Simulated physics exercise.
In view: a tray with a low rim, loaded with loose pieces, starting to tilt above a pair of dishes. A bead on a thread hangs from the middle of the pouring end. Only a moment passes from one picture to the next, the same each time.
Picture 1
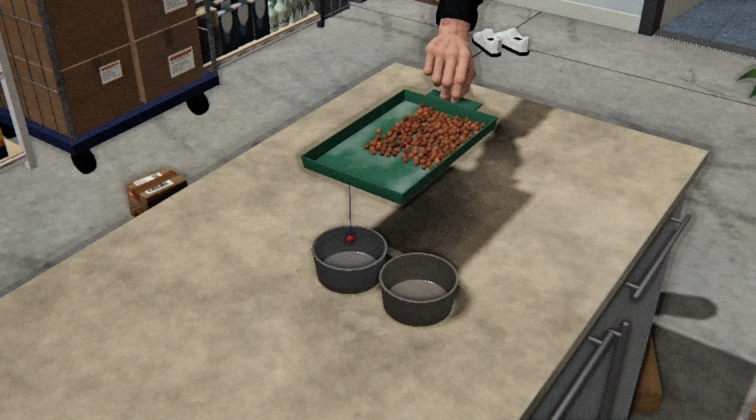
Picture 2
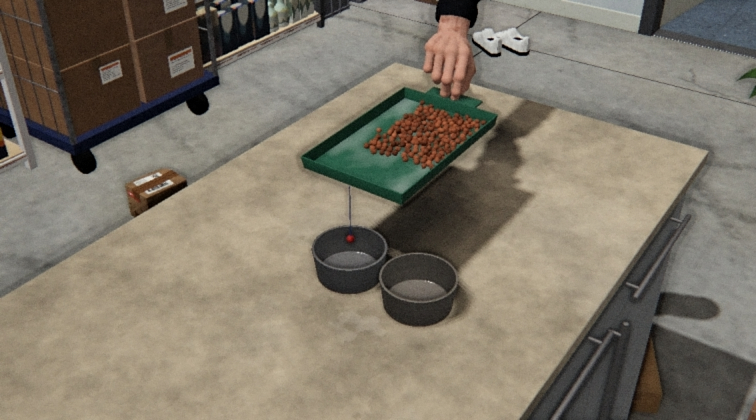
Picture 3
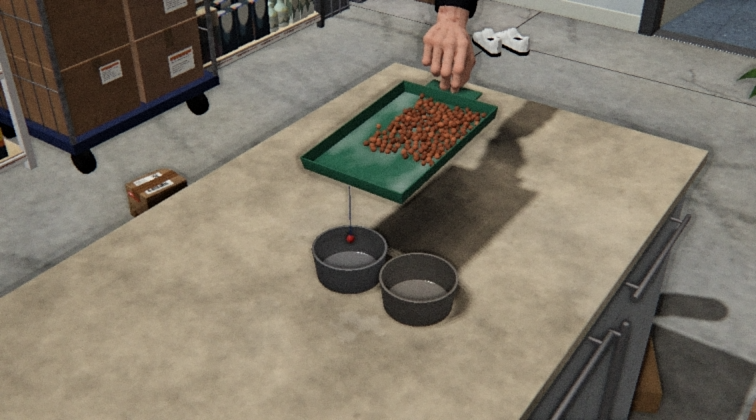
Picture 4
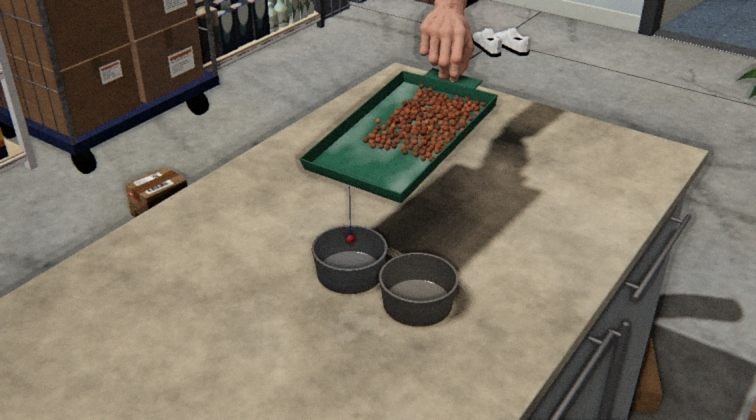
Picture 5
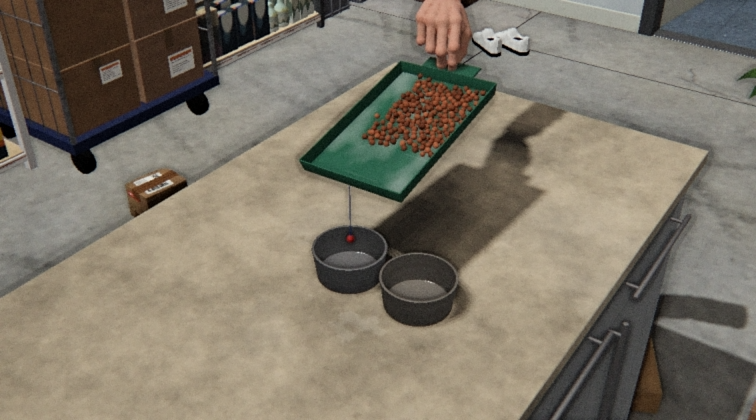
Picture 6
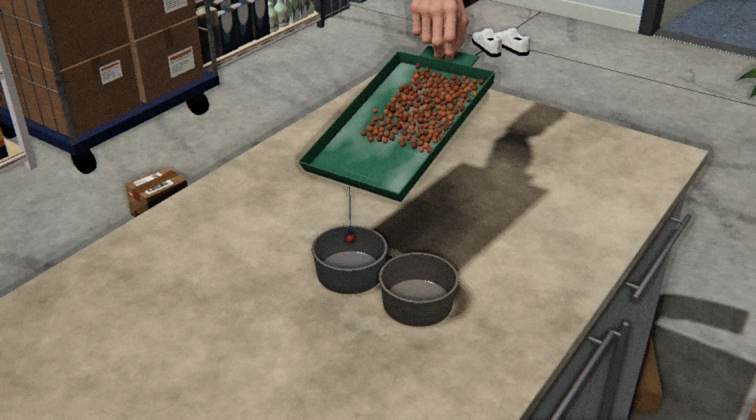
A hand raises the back of a green tray of brown pellets above two dishes.
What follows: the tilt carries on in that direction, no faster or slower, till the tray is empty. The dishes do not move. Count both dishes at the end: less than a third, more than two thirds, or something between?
Together they catch less than a third.
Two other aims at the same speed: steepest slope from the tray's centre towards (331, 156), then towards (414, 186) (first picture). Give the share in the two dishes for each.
First some 20, then 60 per cent.
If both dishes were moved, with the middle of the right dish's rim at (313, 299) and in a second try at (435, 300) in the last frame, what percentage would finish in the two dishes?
About 20 and 30 per cent.
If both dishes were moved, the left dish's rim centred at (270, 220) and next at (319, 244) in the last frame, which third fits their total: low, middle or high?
At the first place one to two thirds, at the second the middle third.
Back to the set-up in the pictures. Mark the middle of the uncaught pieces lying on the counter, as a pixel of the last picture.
Around (284, 289).
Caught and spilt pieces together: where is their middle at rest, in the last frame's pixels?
Close to (299, 287).
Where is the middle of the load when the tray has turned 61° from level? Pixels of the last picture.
Roughly at (339, 167).
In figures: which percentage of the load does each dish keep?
The left dish has 20 per cent, the right dish has 0.
Just after the last frame, tray tipped steeply; the larger part on the tray; about a tenth in the air.
A moment on, tray tipped right over; roughly two thirds on the tray; just a few in the left dish; roughly a quarter outside both; just a few in the air.
Further on, tray tipped past a quarter turn; roughly a quarter in the left dish; the larger part outside both.
When it is over, tray tipped past a quarter turn; not one in the right dish; roughly a quarter in the left dish; the larger part outside both.
